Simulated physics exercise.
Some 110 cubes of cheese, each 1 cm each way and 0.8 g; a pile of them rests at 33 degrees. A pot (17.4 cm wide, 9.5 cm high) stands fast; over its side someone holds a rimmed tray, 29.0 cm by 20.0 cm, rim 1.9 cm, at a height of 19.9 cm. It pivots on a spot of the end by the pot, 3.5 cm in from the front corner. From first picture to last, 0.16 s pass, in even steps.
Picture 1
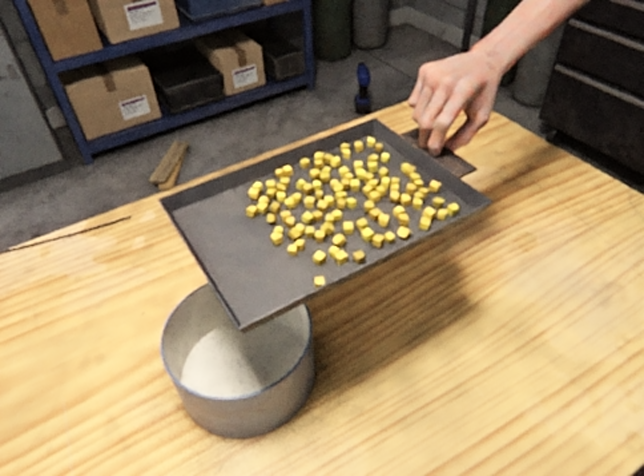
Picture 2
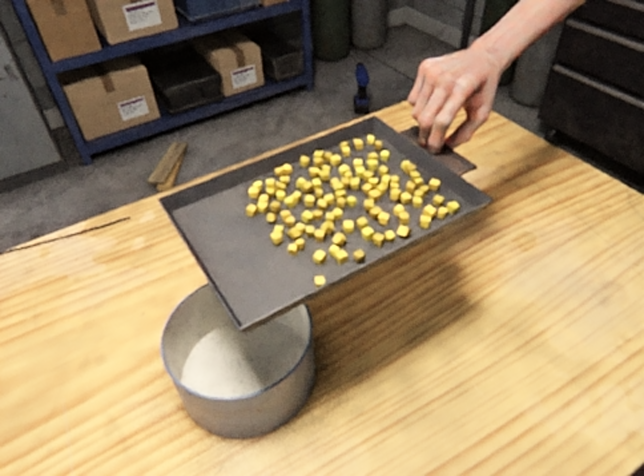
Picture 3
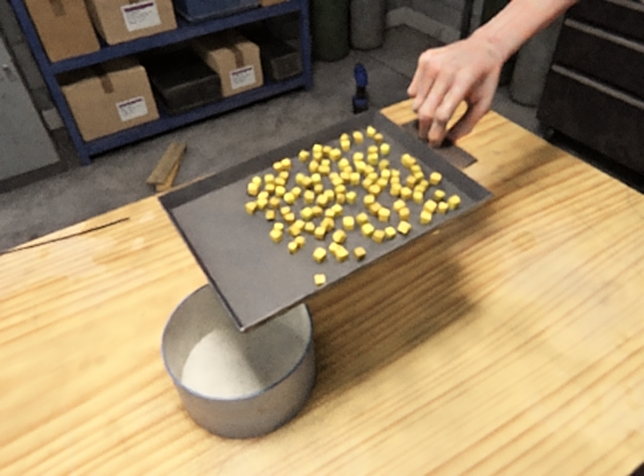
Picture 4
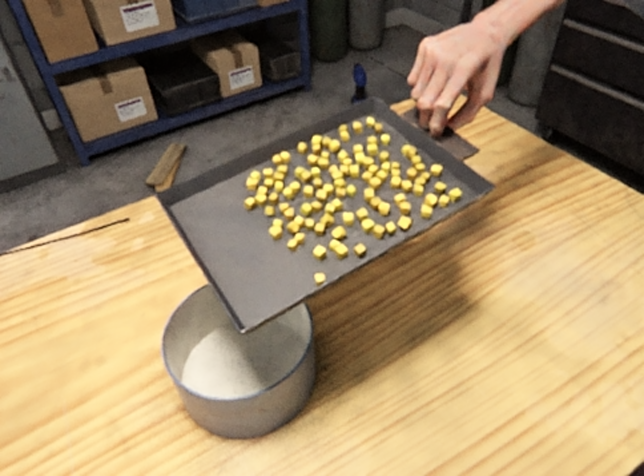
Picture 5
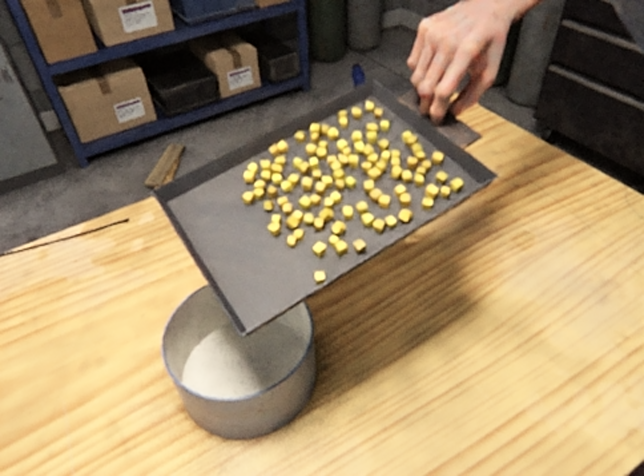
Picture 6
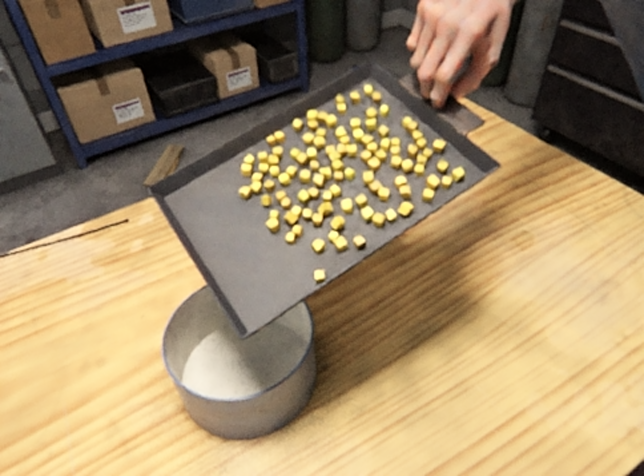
A hand at the upper right grips a dark rimmed tray above a pale wooden table in a workshop, seen from above at an angle. Small yellow cubes lie scattered across the tray, a grey metal pot holding something whitish stands below its near left corner, and cardboard boxes fill blue shelves behind. The hand steadily raises the tray's far end, tilting it toward the pot, while the cubes keep their places on it and the view barely shifts.
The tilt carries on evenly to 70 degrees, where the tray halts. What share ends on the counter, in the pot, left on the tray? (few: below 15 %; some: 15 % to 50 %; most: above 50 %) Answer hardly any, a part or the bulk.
Counter: The bulk, pot: Hardly any, tray: Hardly any.
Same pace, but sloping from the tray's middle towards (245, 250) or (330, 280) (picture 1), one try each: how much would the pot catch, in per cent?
Some 15 and 0 per cent.
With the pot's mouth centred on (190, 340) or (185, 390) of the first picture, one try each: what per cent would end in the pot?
Some 0 and 40 per cent.
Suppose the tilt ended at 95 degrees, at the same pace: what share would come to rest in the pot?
It would be near 0 per cent.
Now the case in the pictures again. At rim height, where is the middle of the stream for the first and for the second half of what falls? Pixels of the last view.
First near (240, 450), later near (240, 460).
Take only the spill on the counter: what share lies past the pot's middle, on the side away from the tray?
Roughly 100 per cent.
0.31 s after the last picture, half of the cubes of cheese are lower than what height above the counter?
Roughly 34 cm.
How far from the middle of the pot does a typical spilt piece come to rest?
About 24 cm.
Then, 0.18 s after the last picture, tilt 44 degrees; the tray holds 100 %, the pot 0 %.
Then, 0.31 s after the last picture, tilt 64 degrees; the tray holds 100 %, the pot 0 %.
Then, 0.56 s after the last picture, tilt 70 degrees; the tray holds 10 %, the pot 0 %.
In the end, counter 95 %, pot 0 %, tray 5 %.
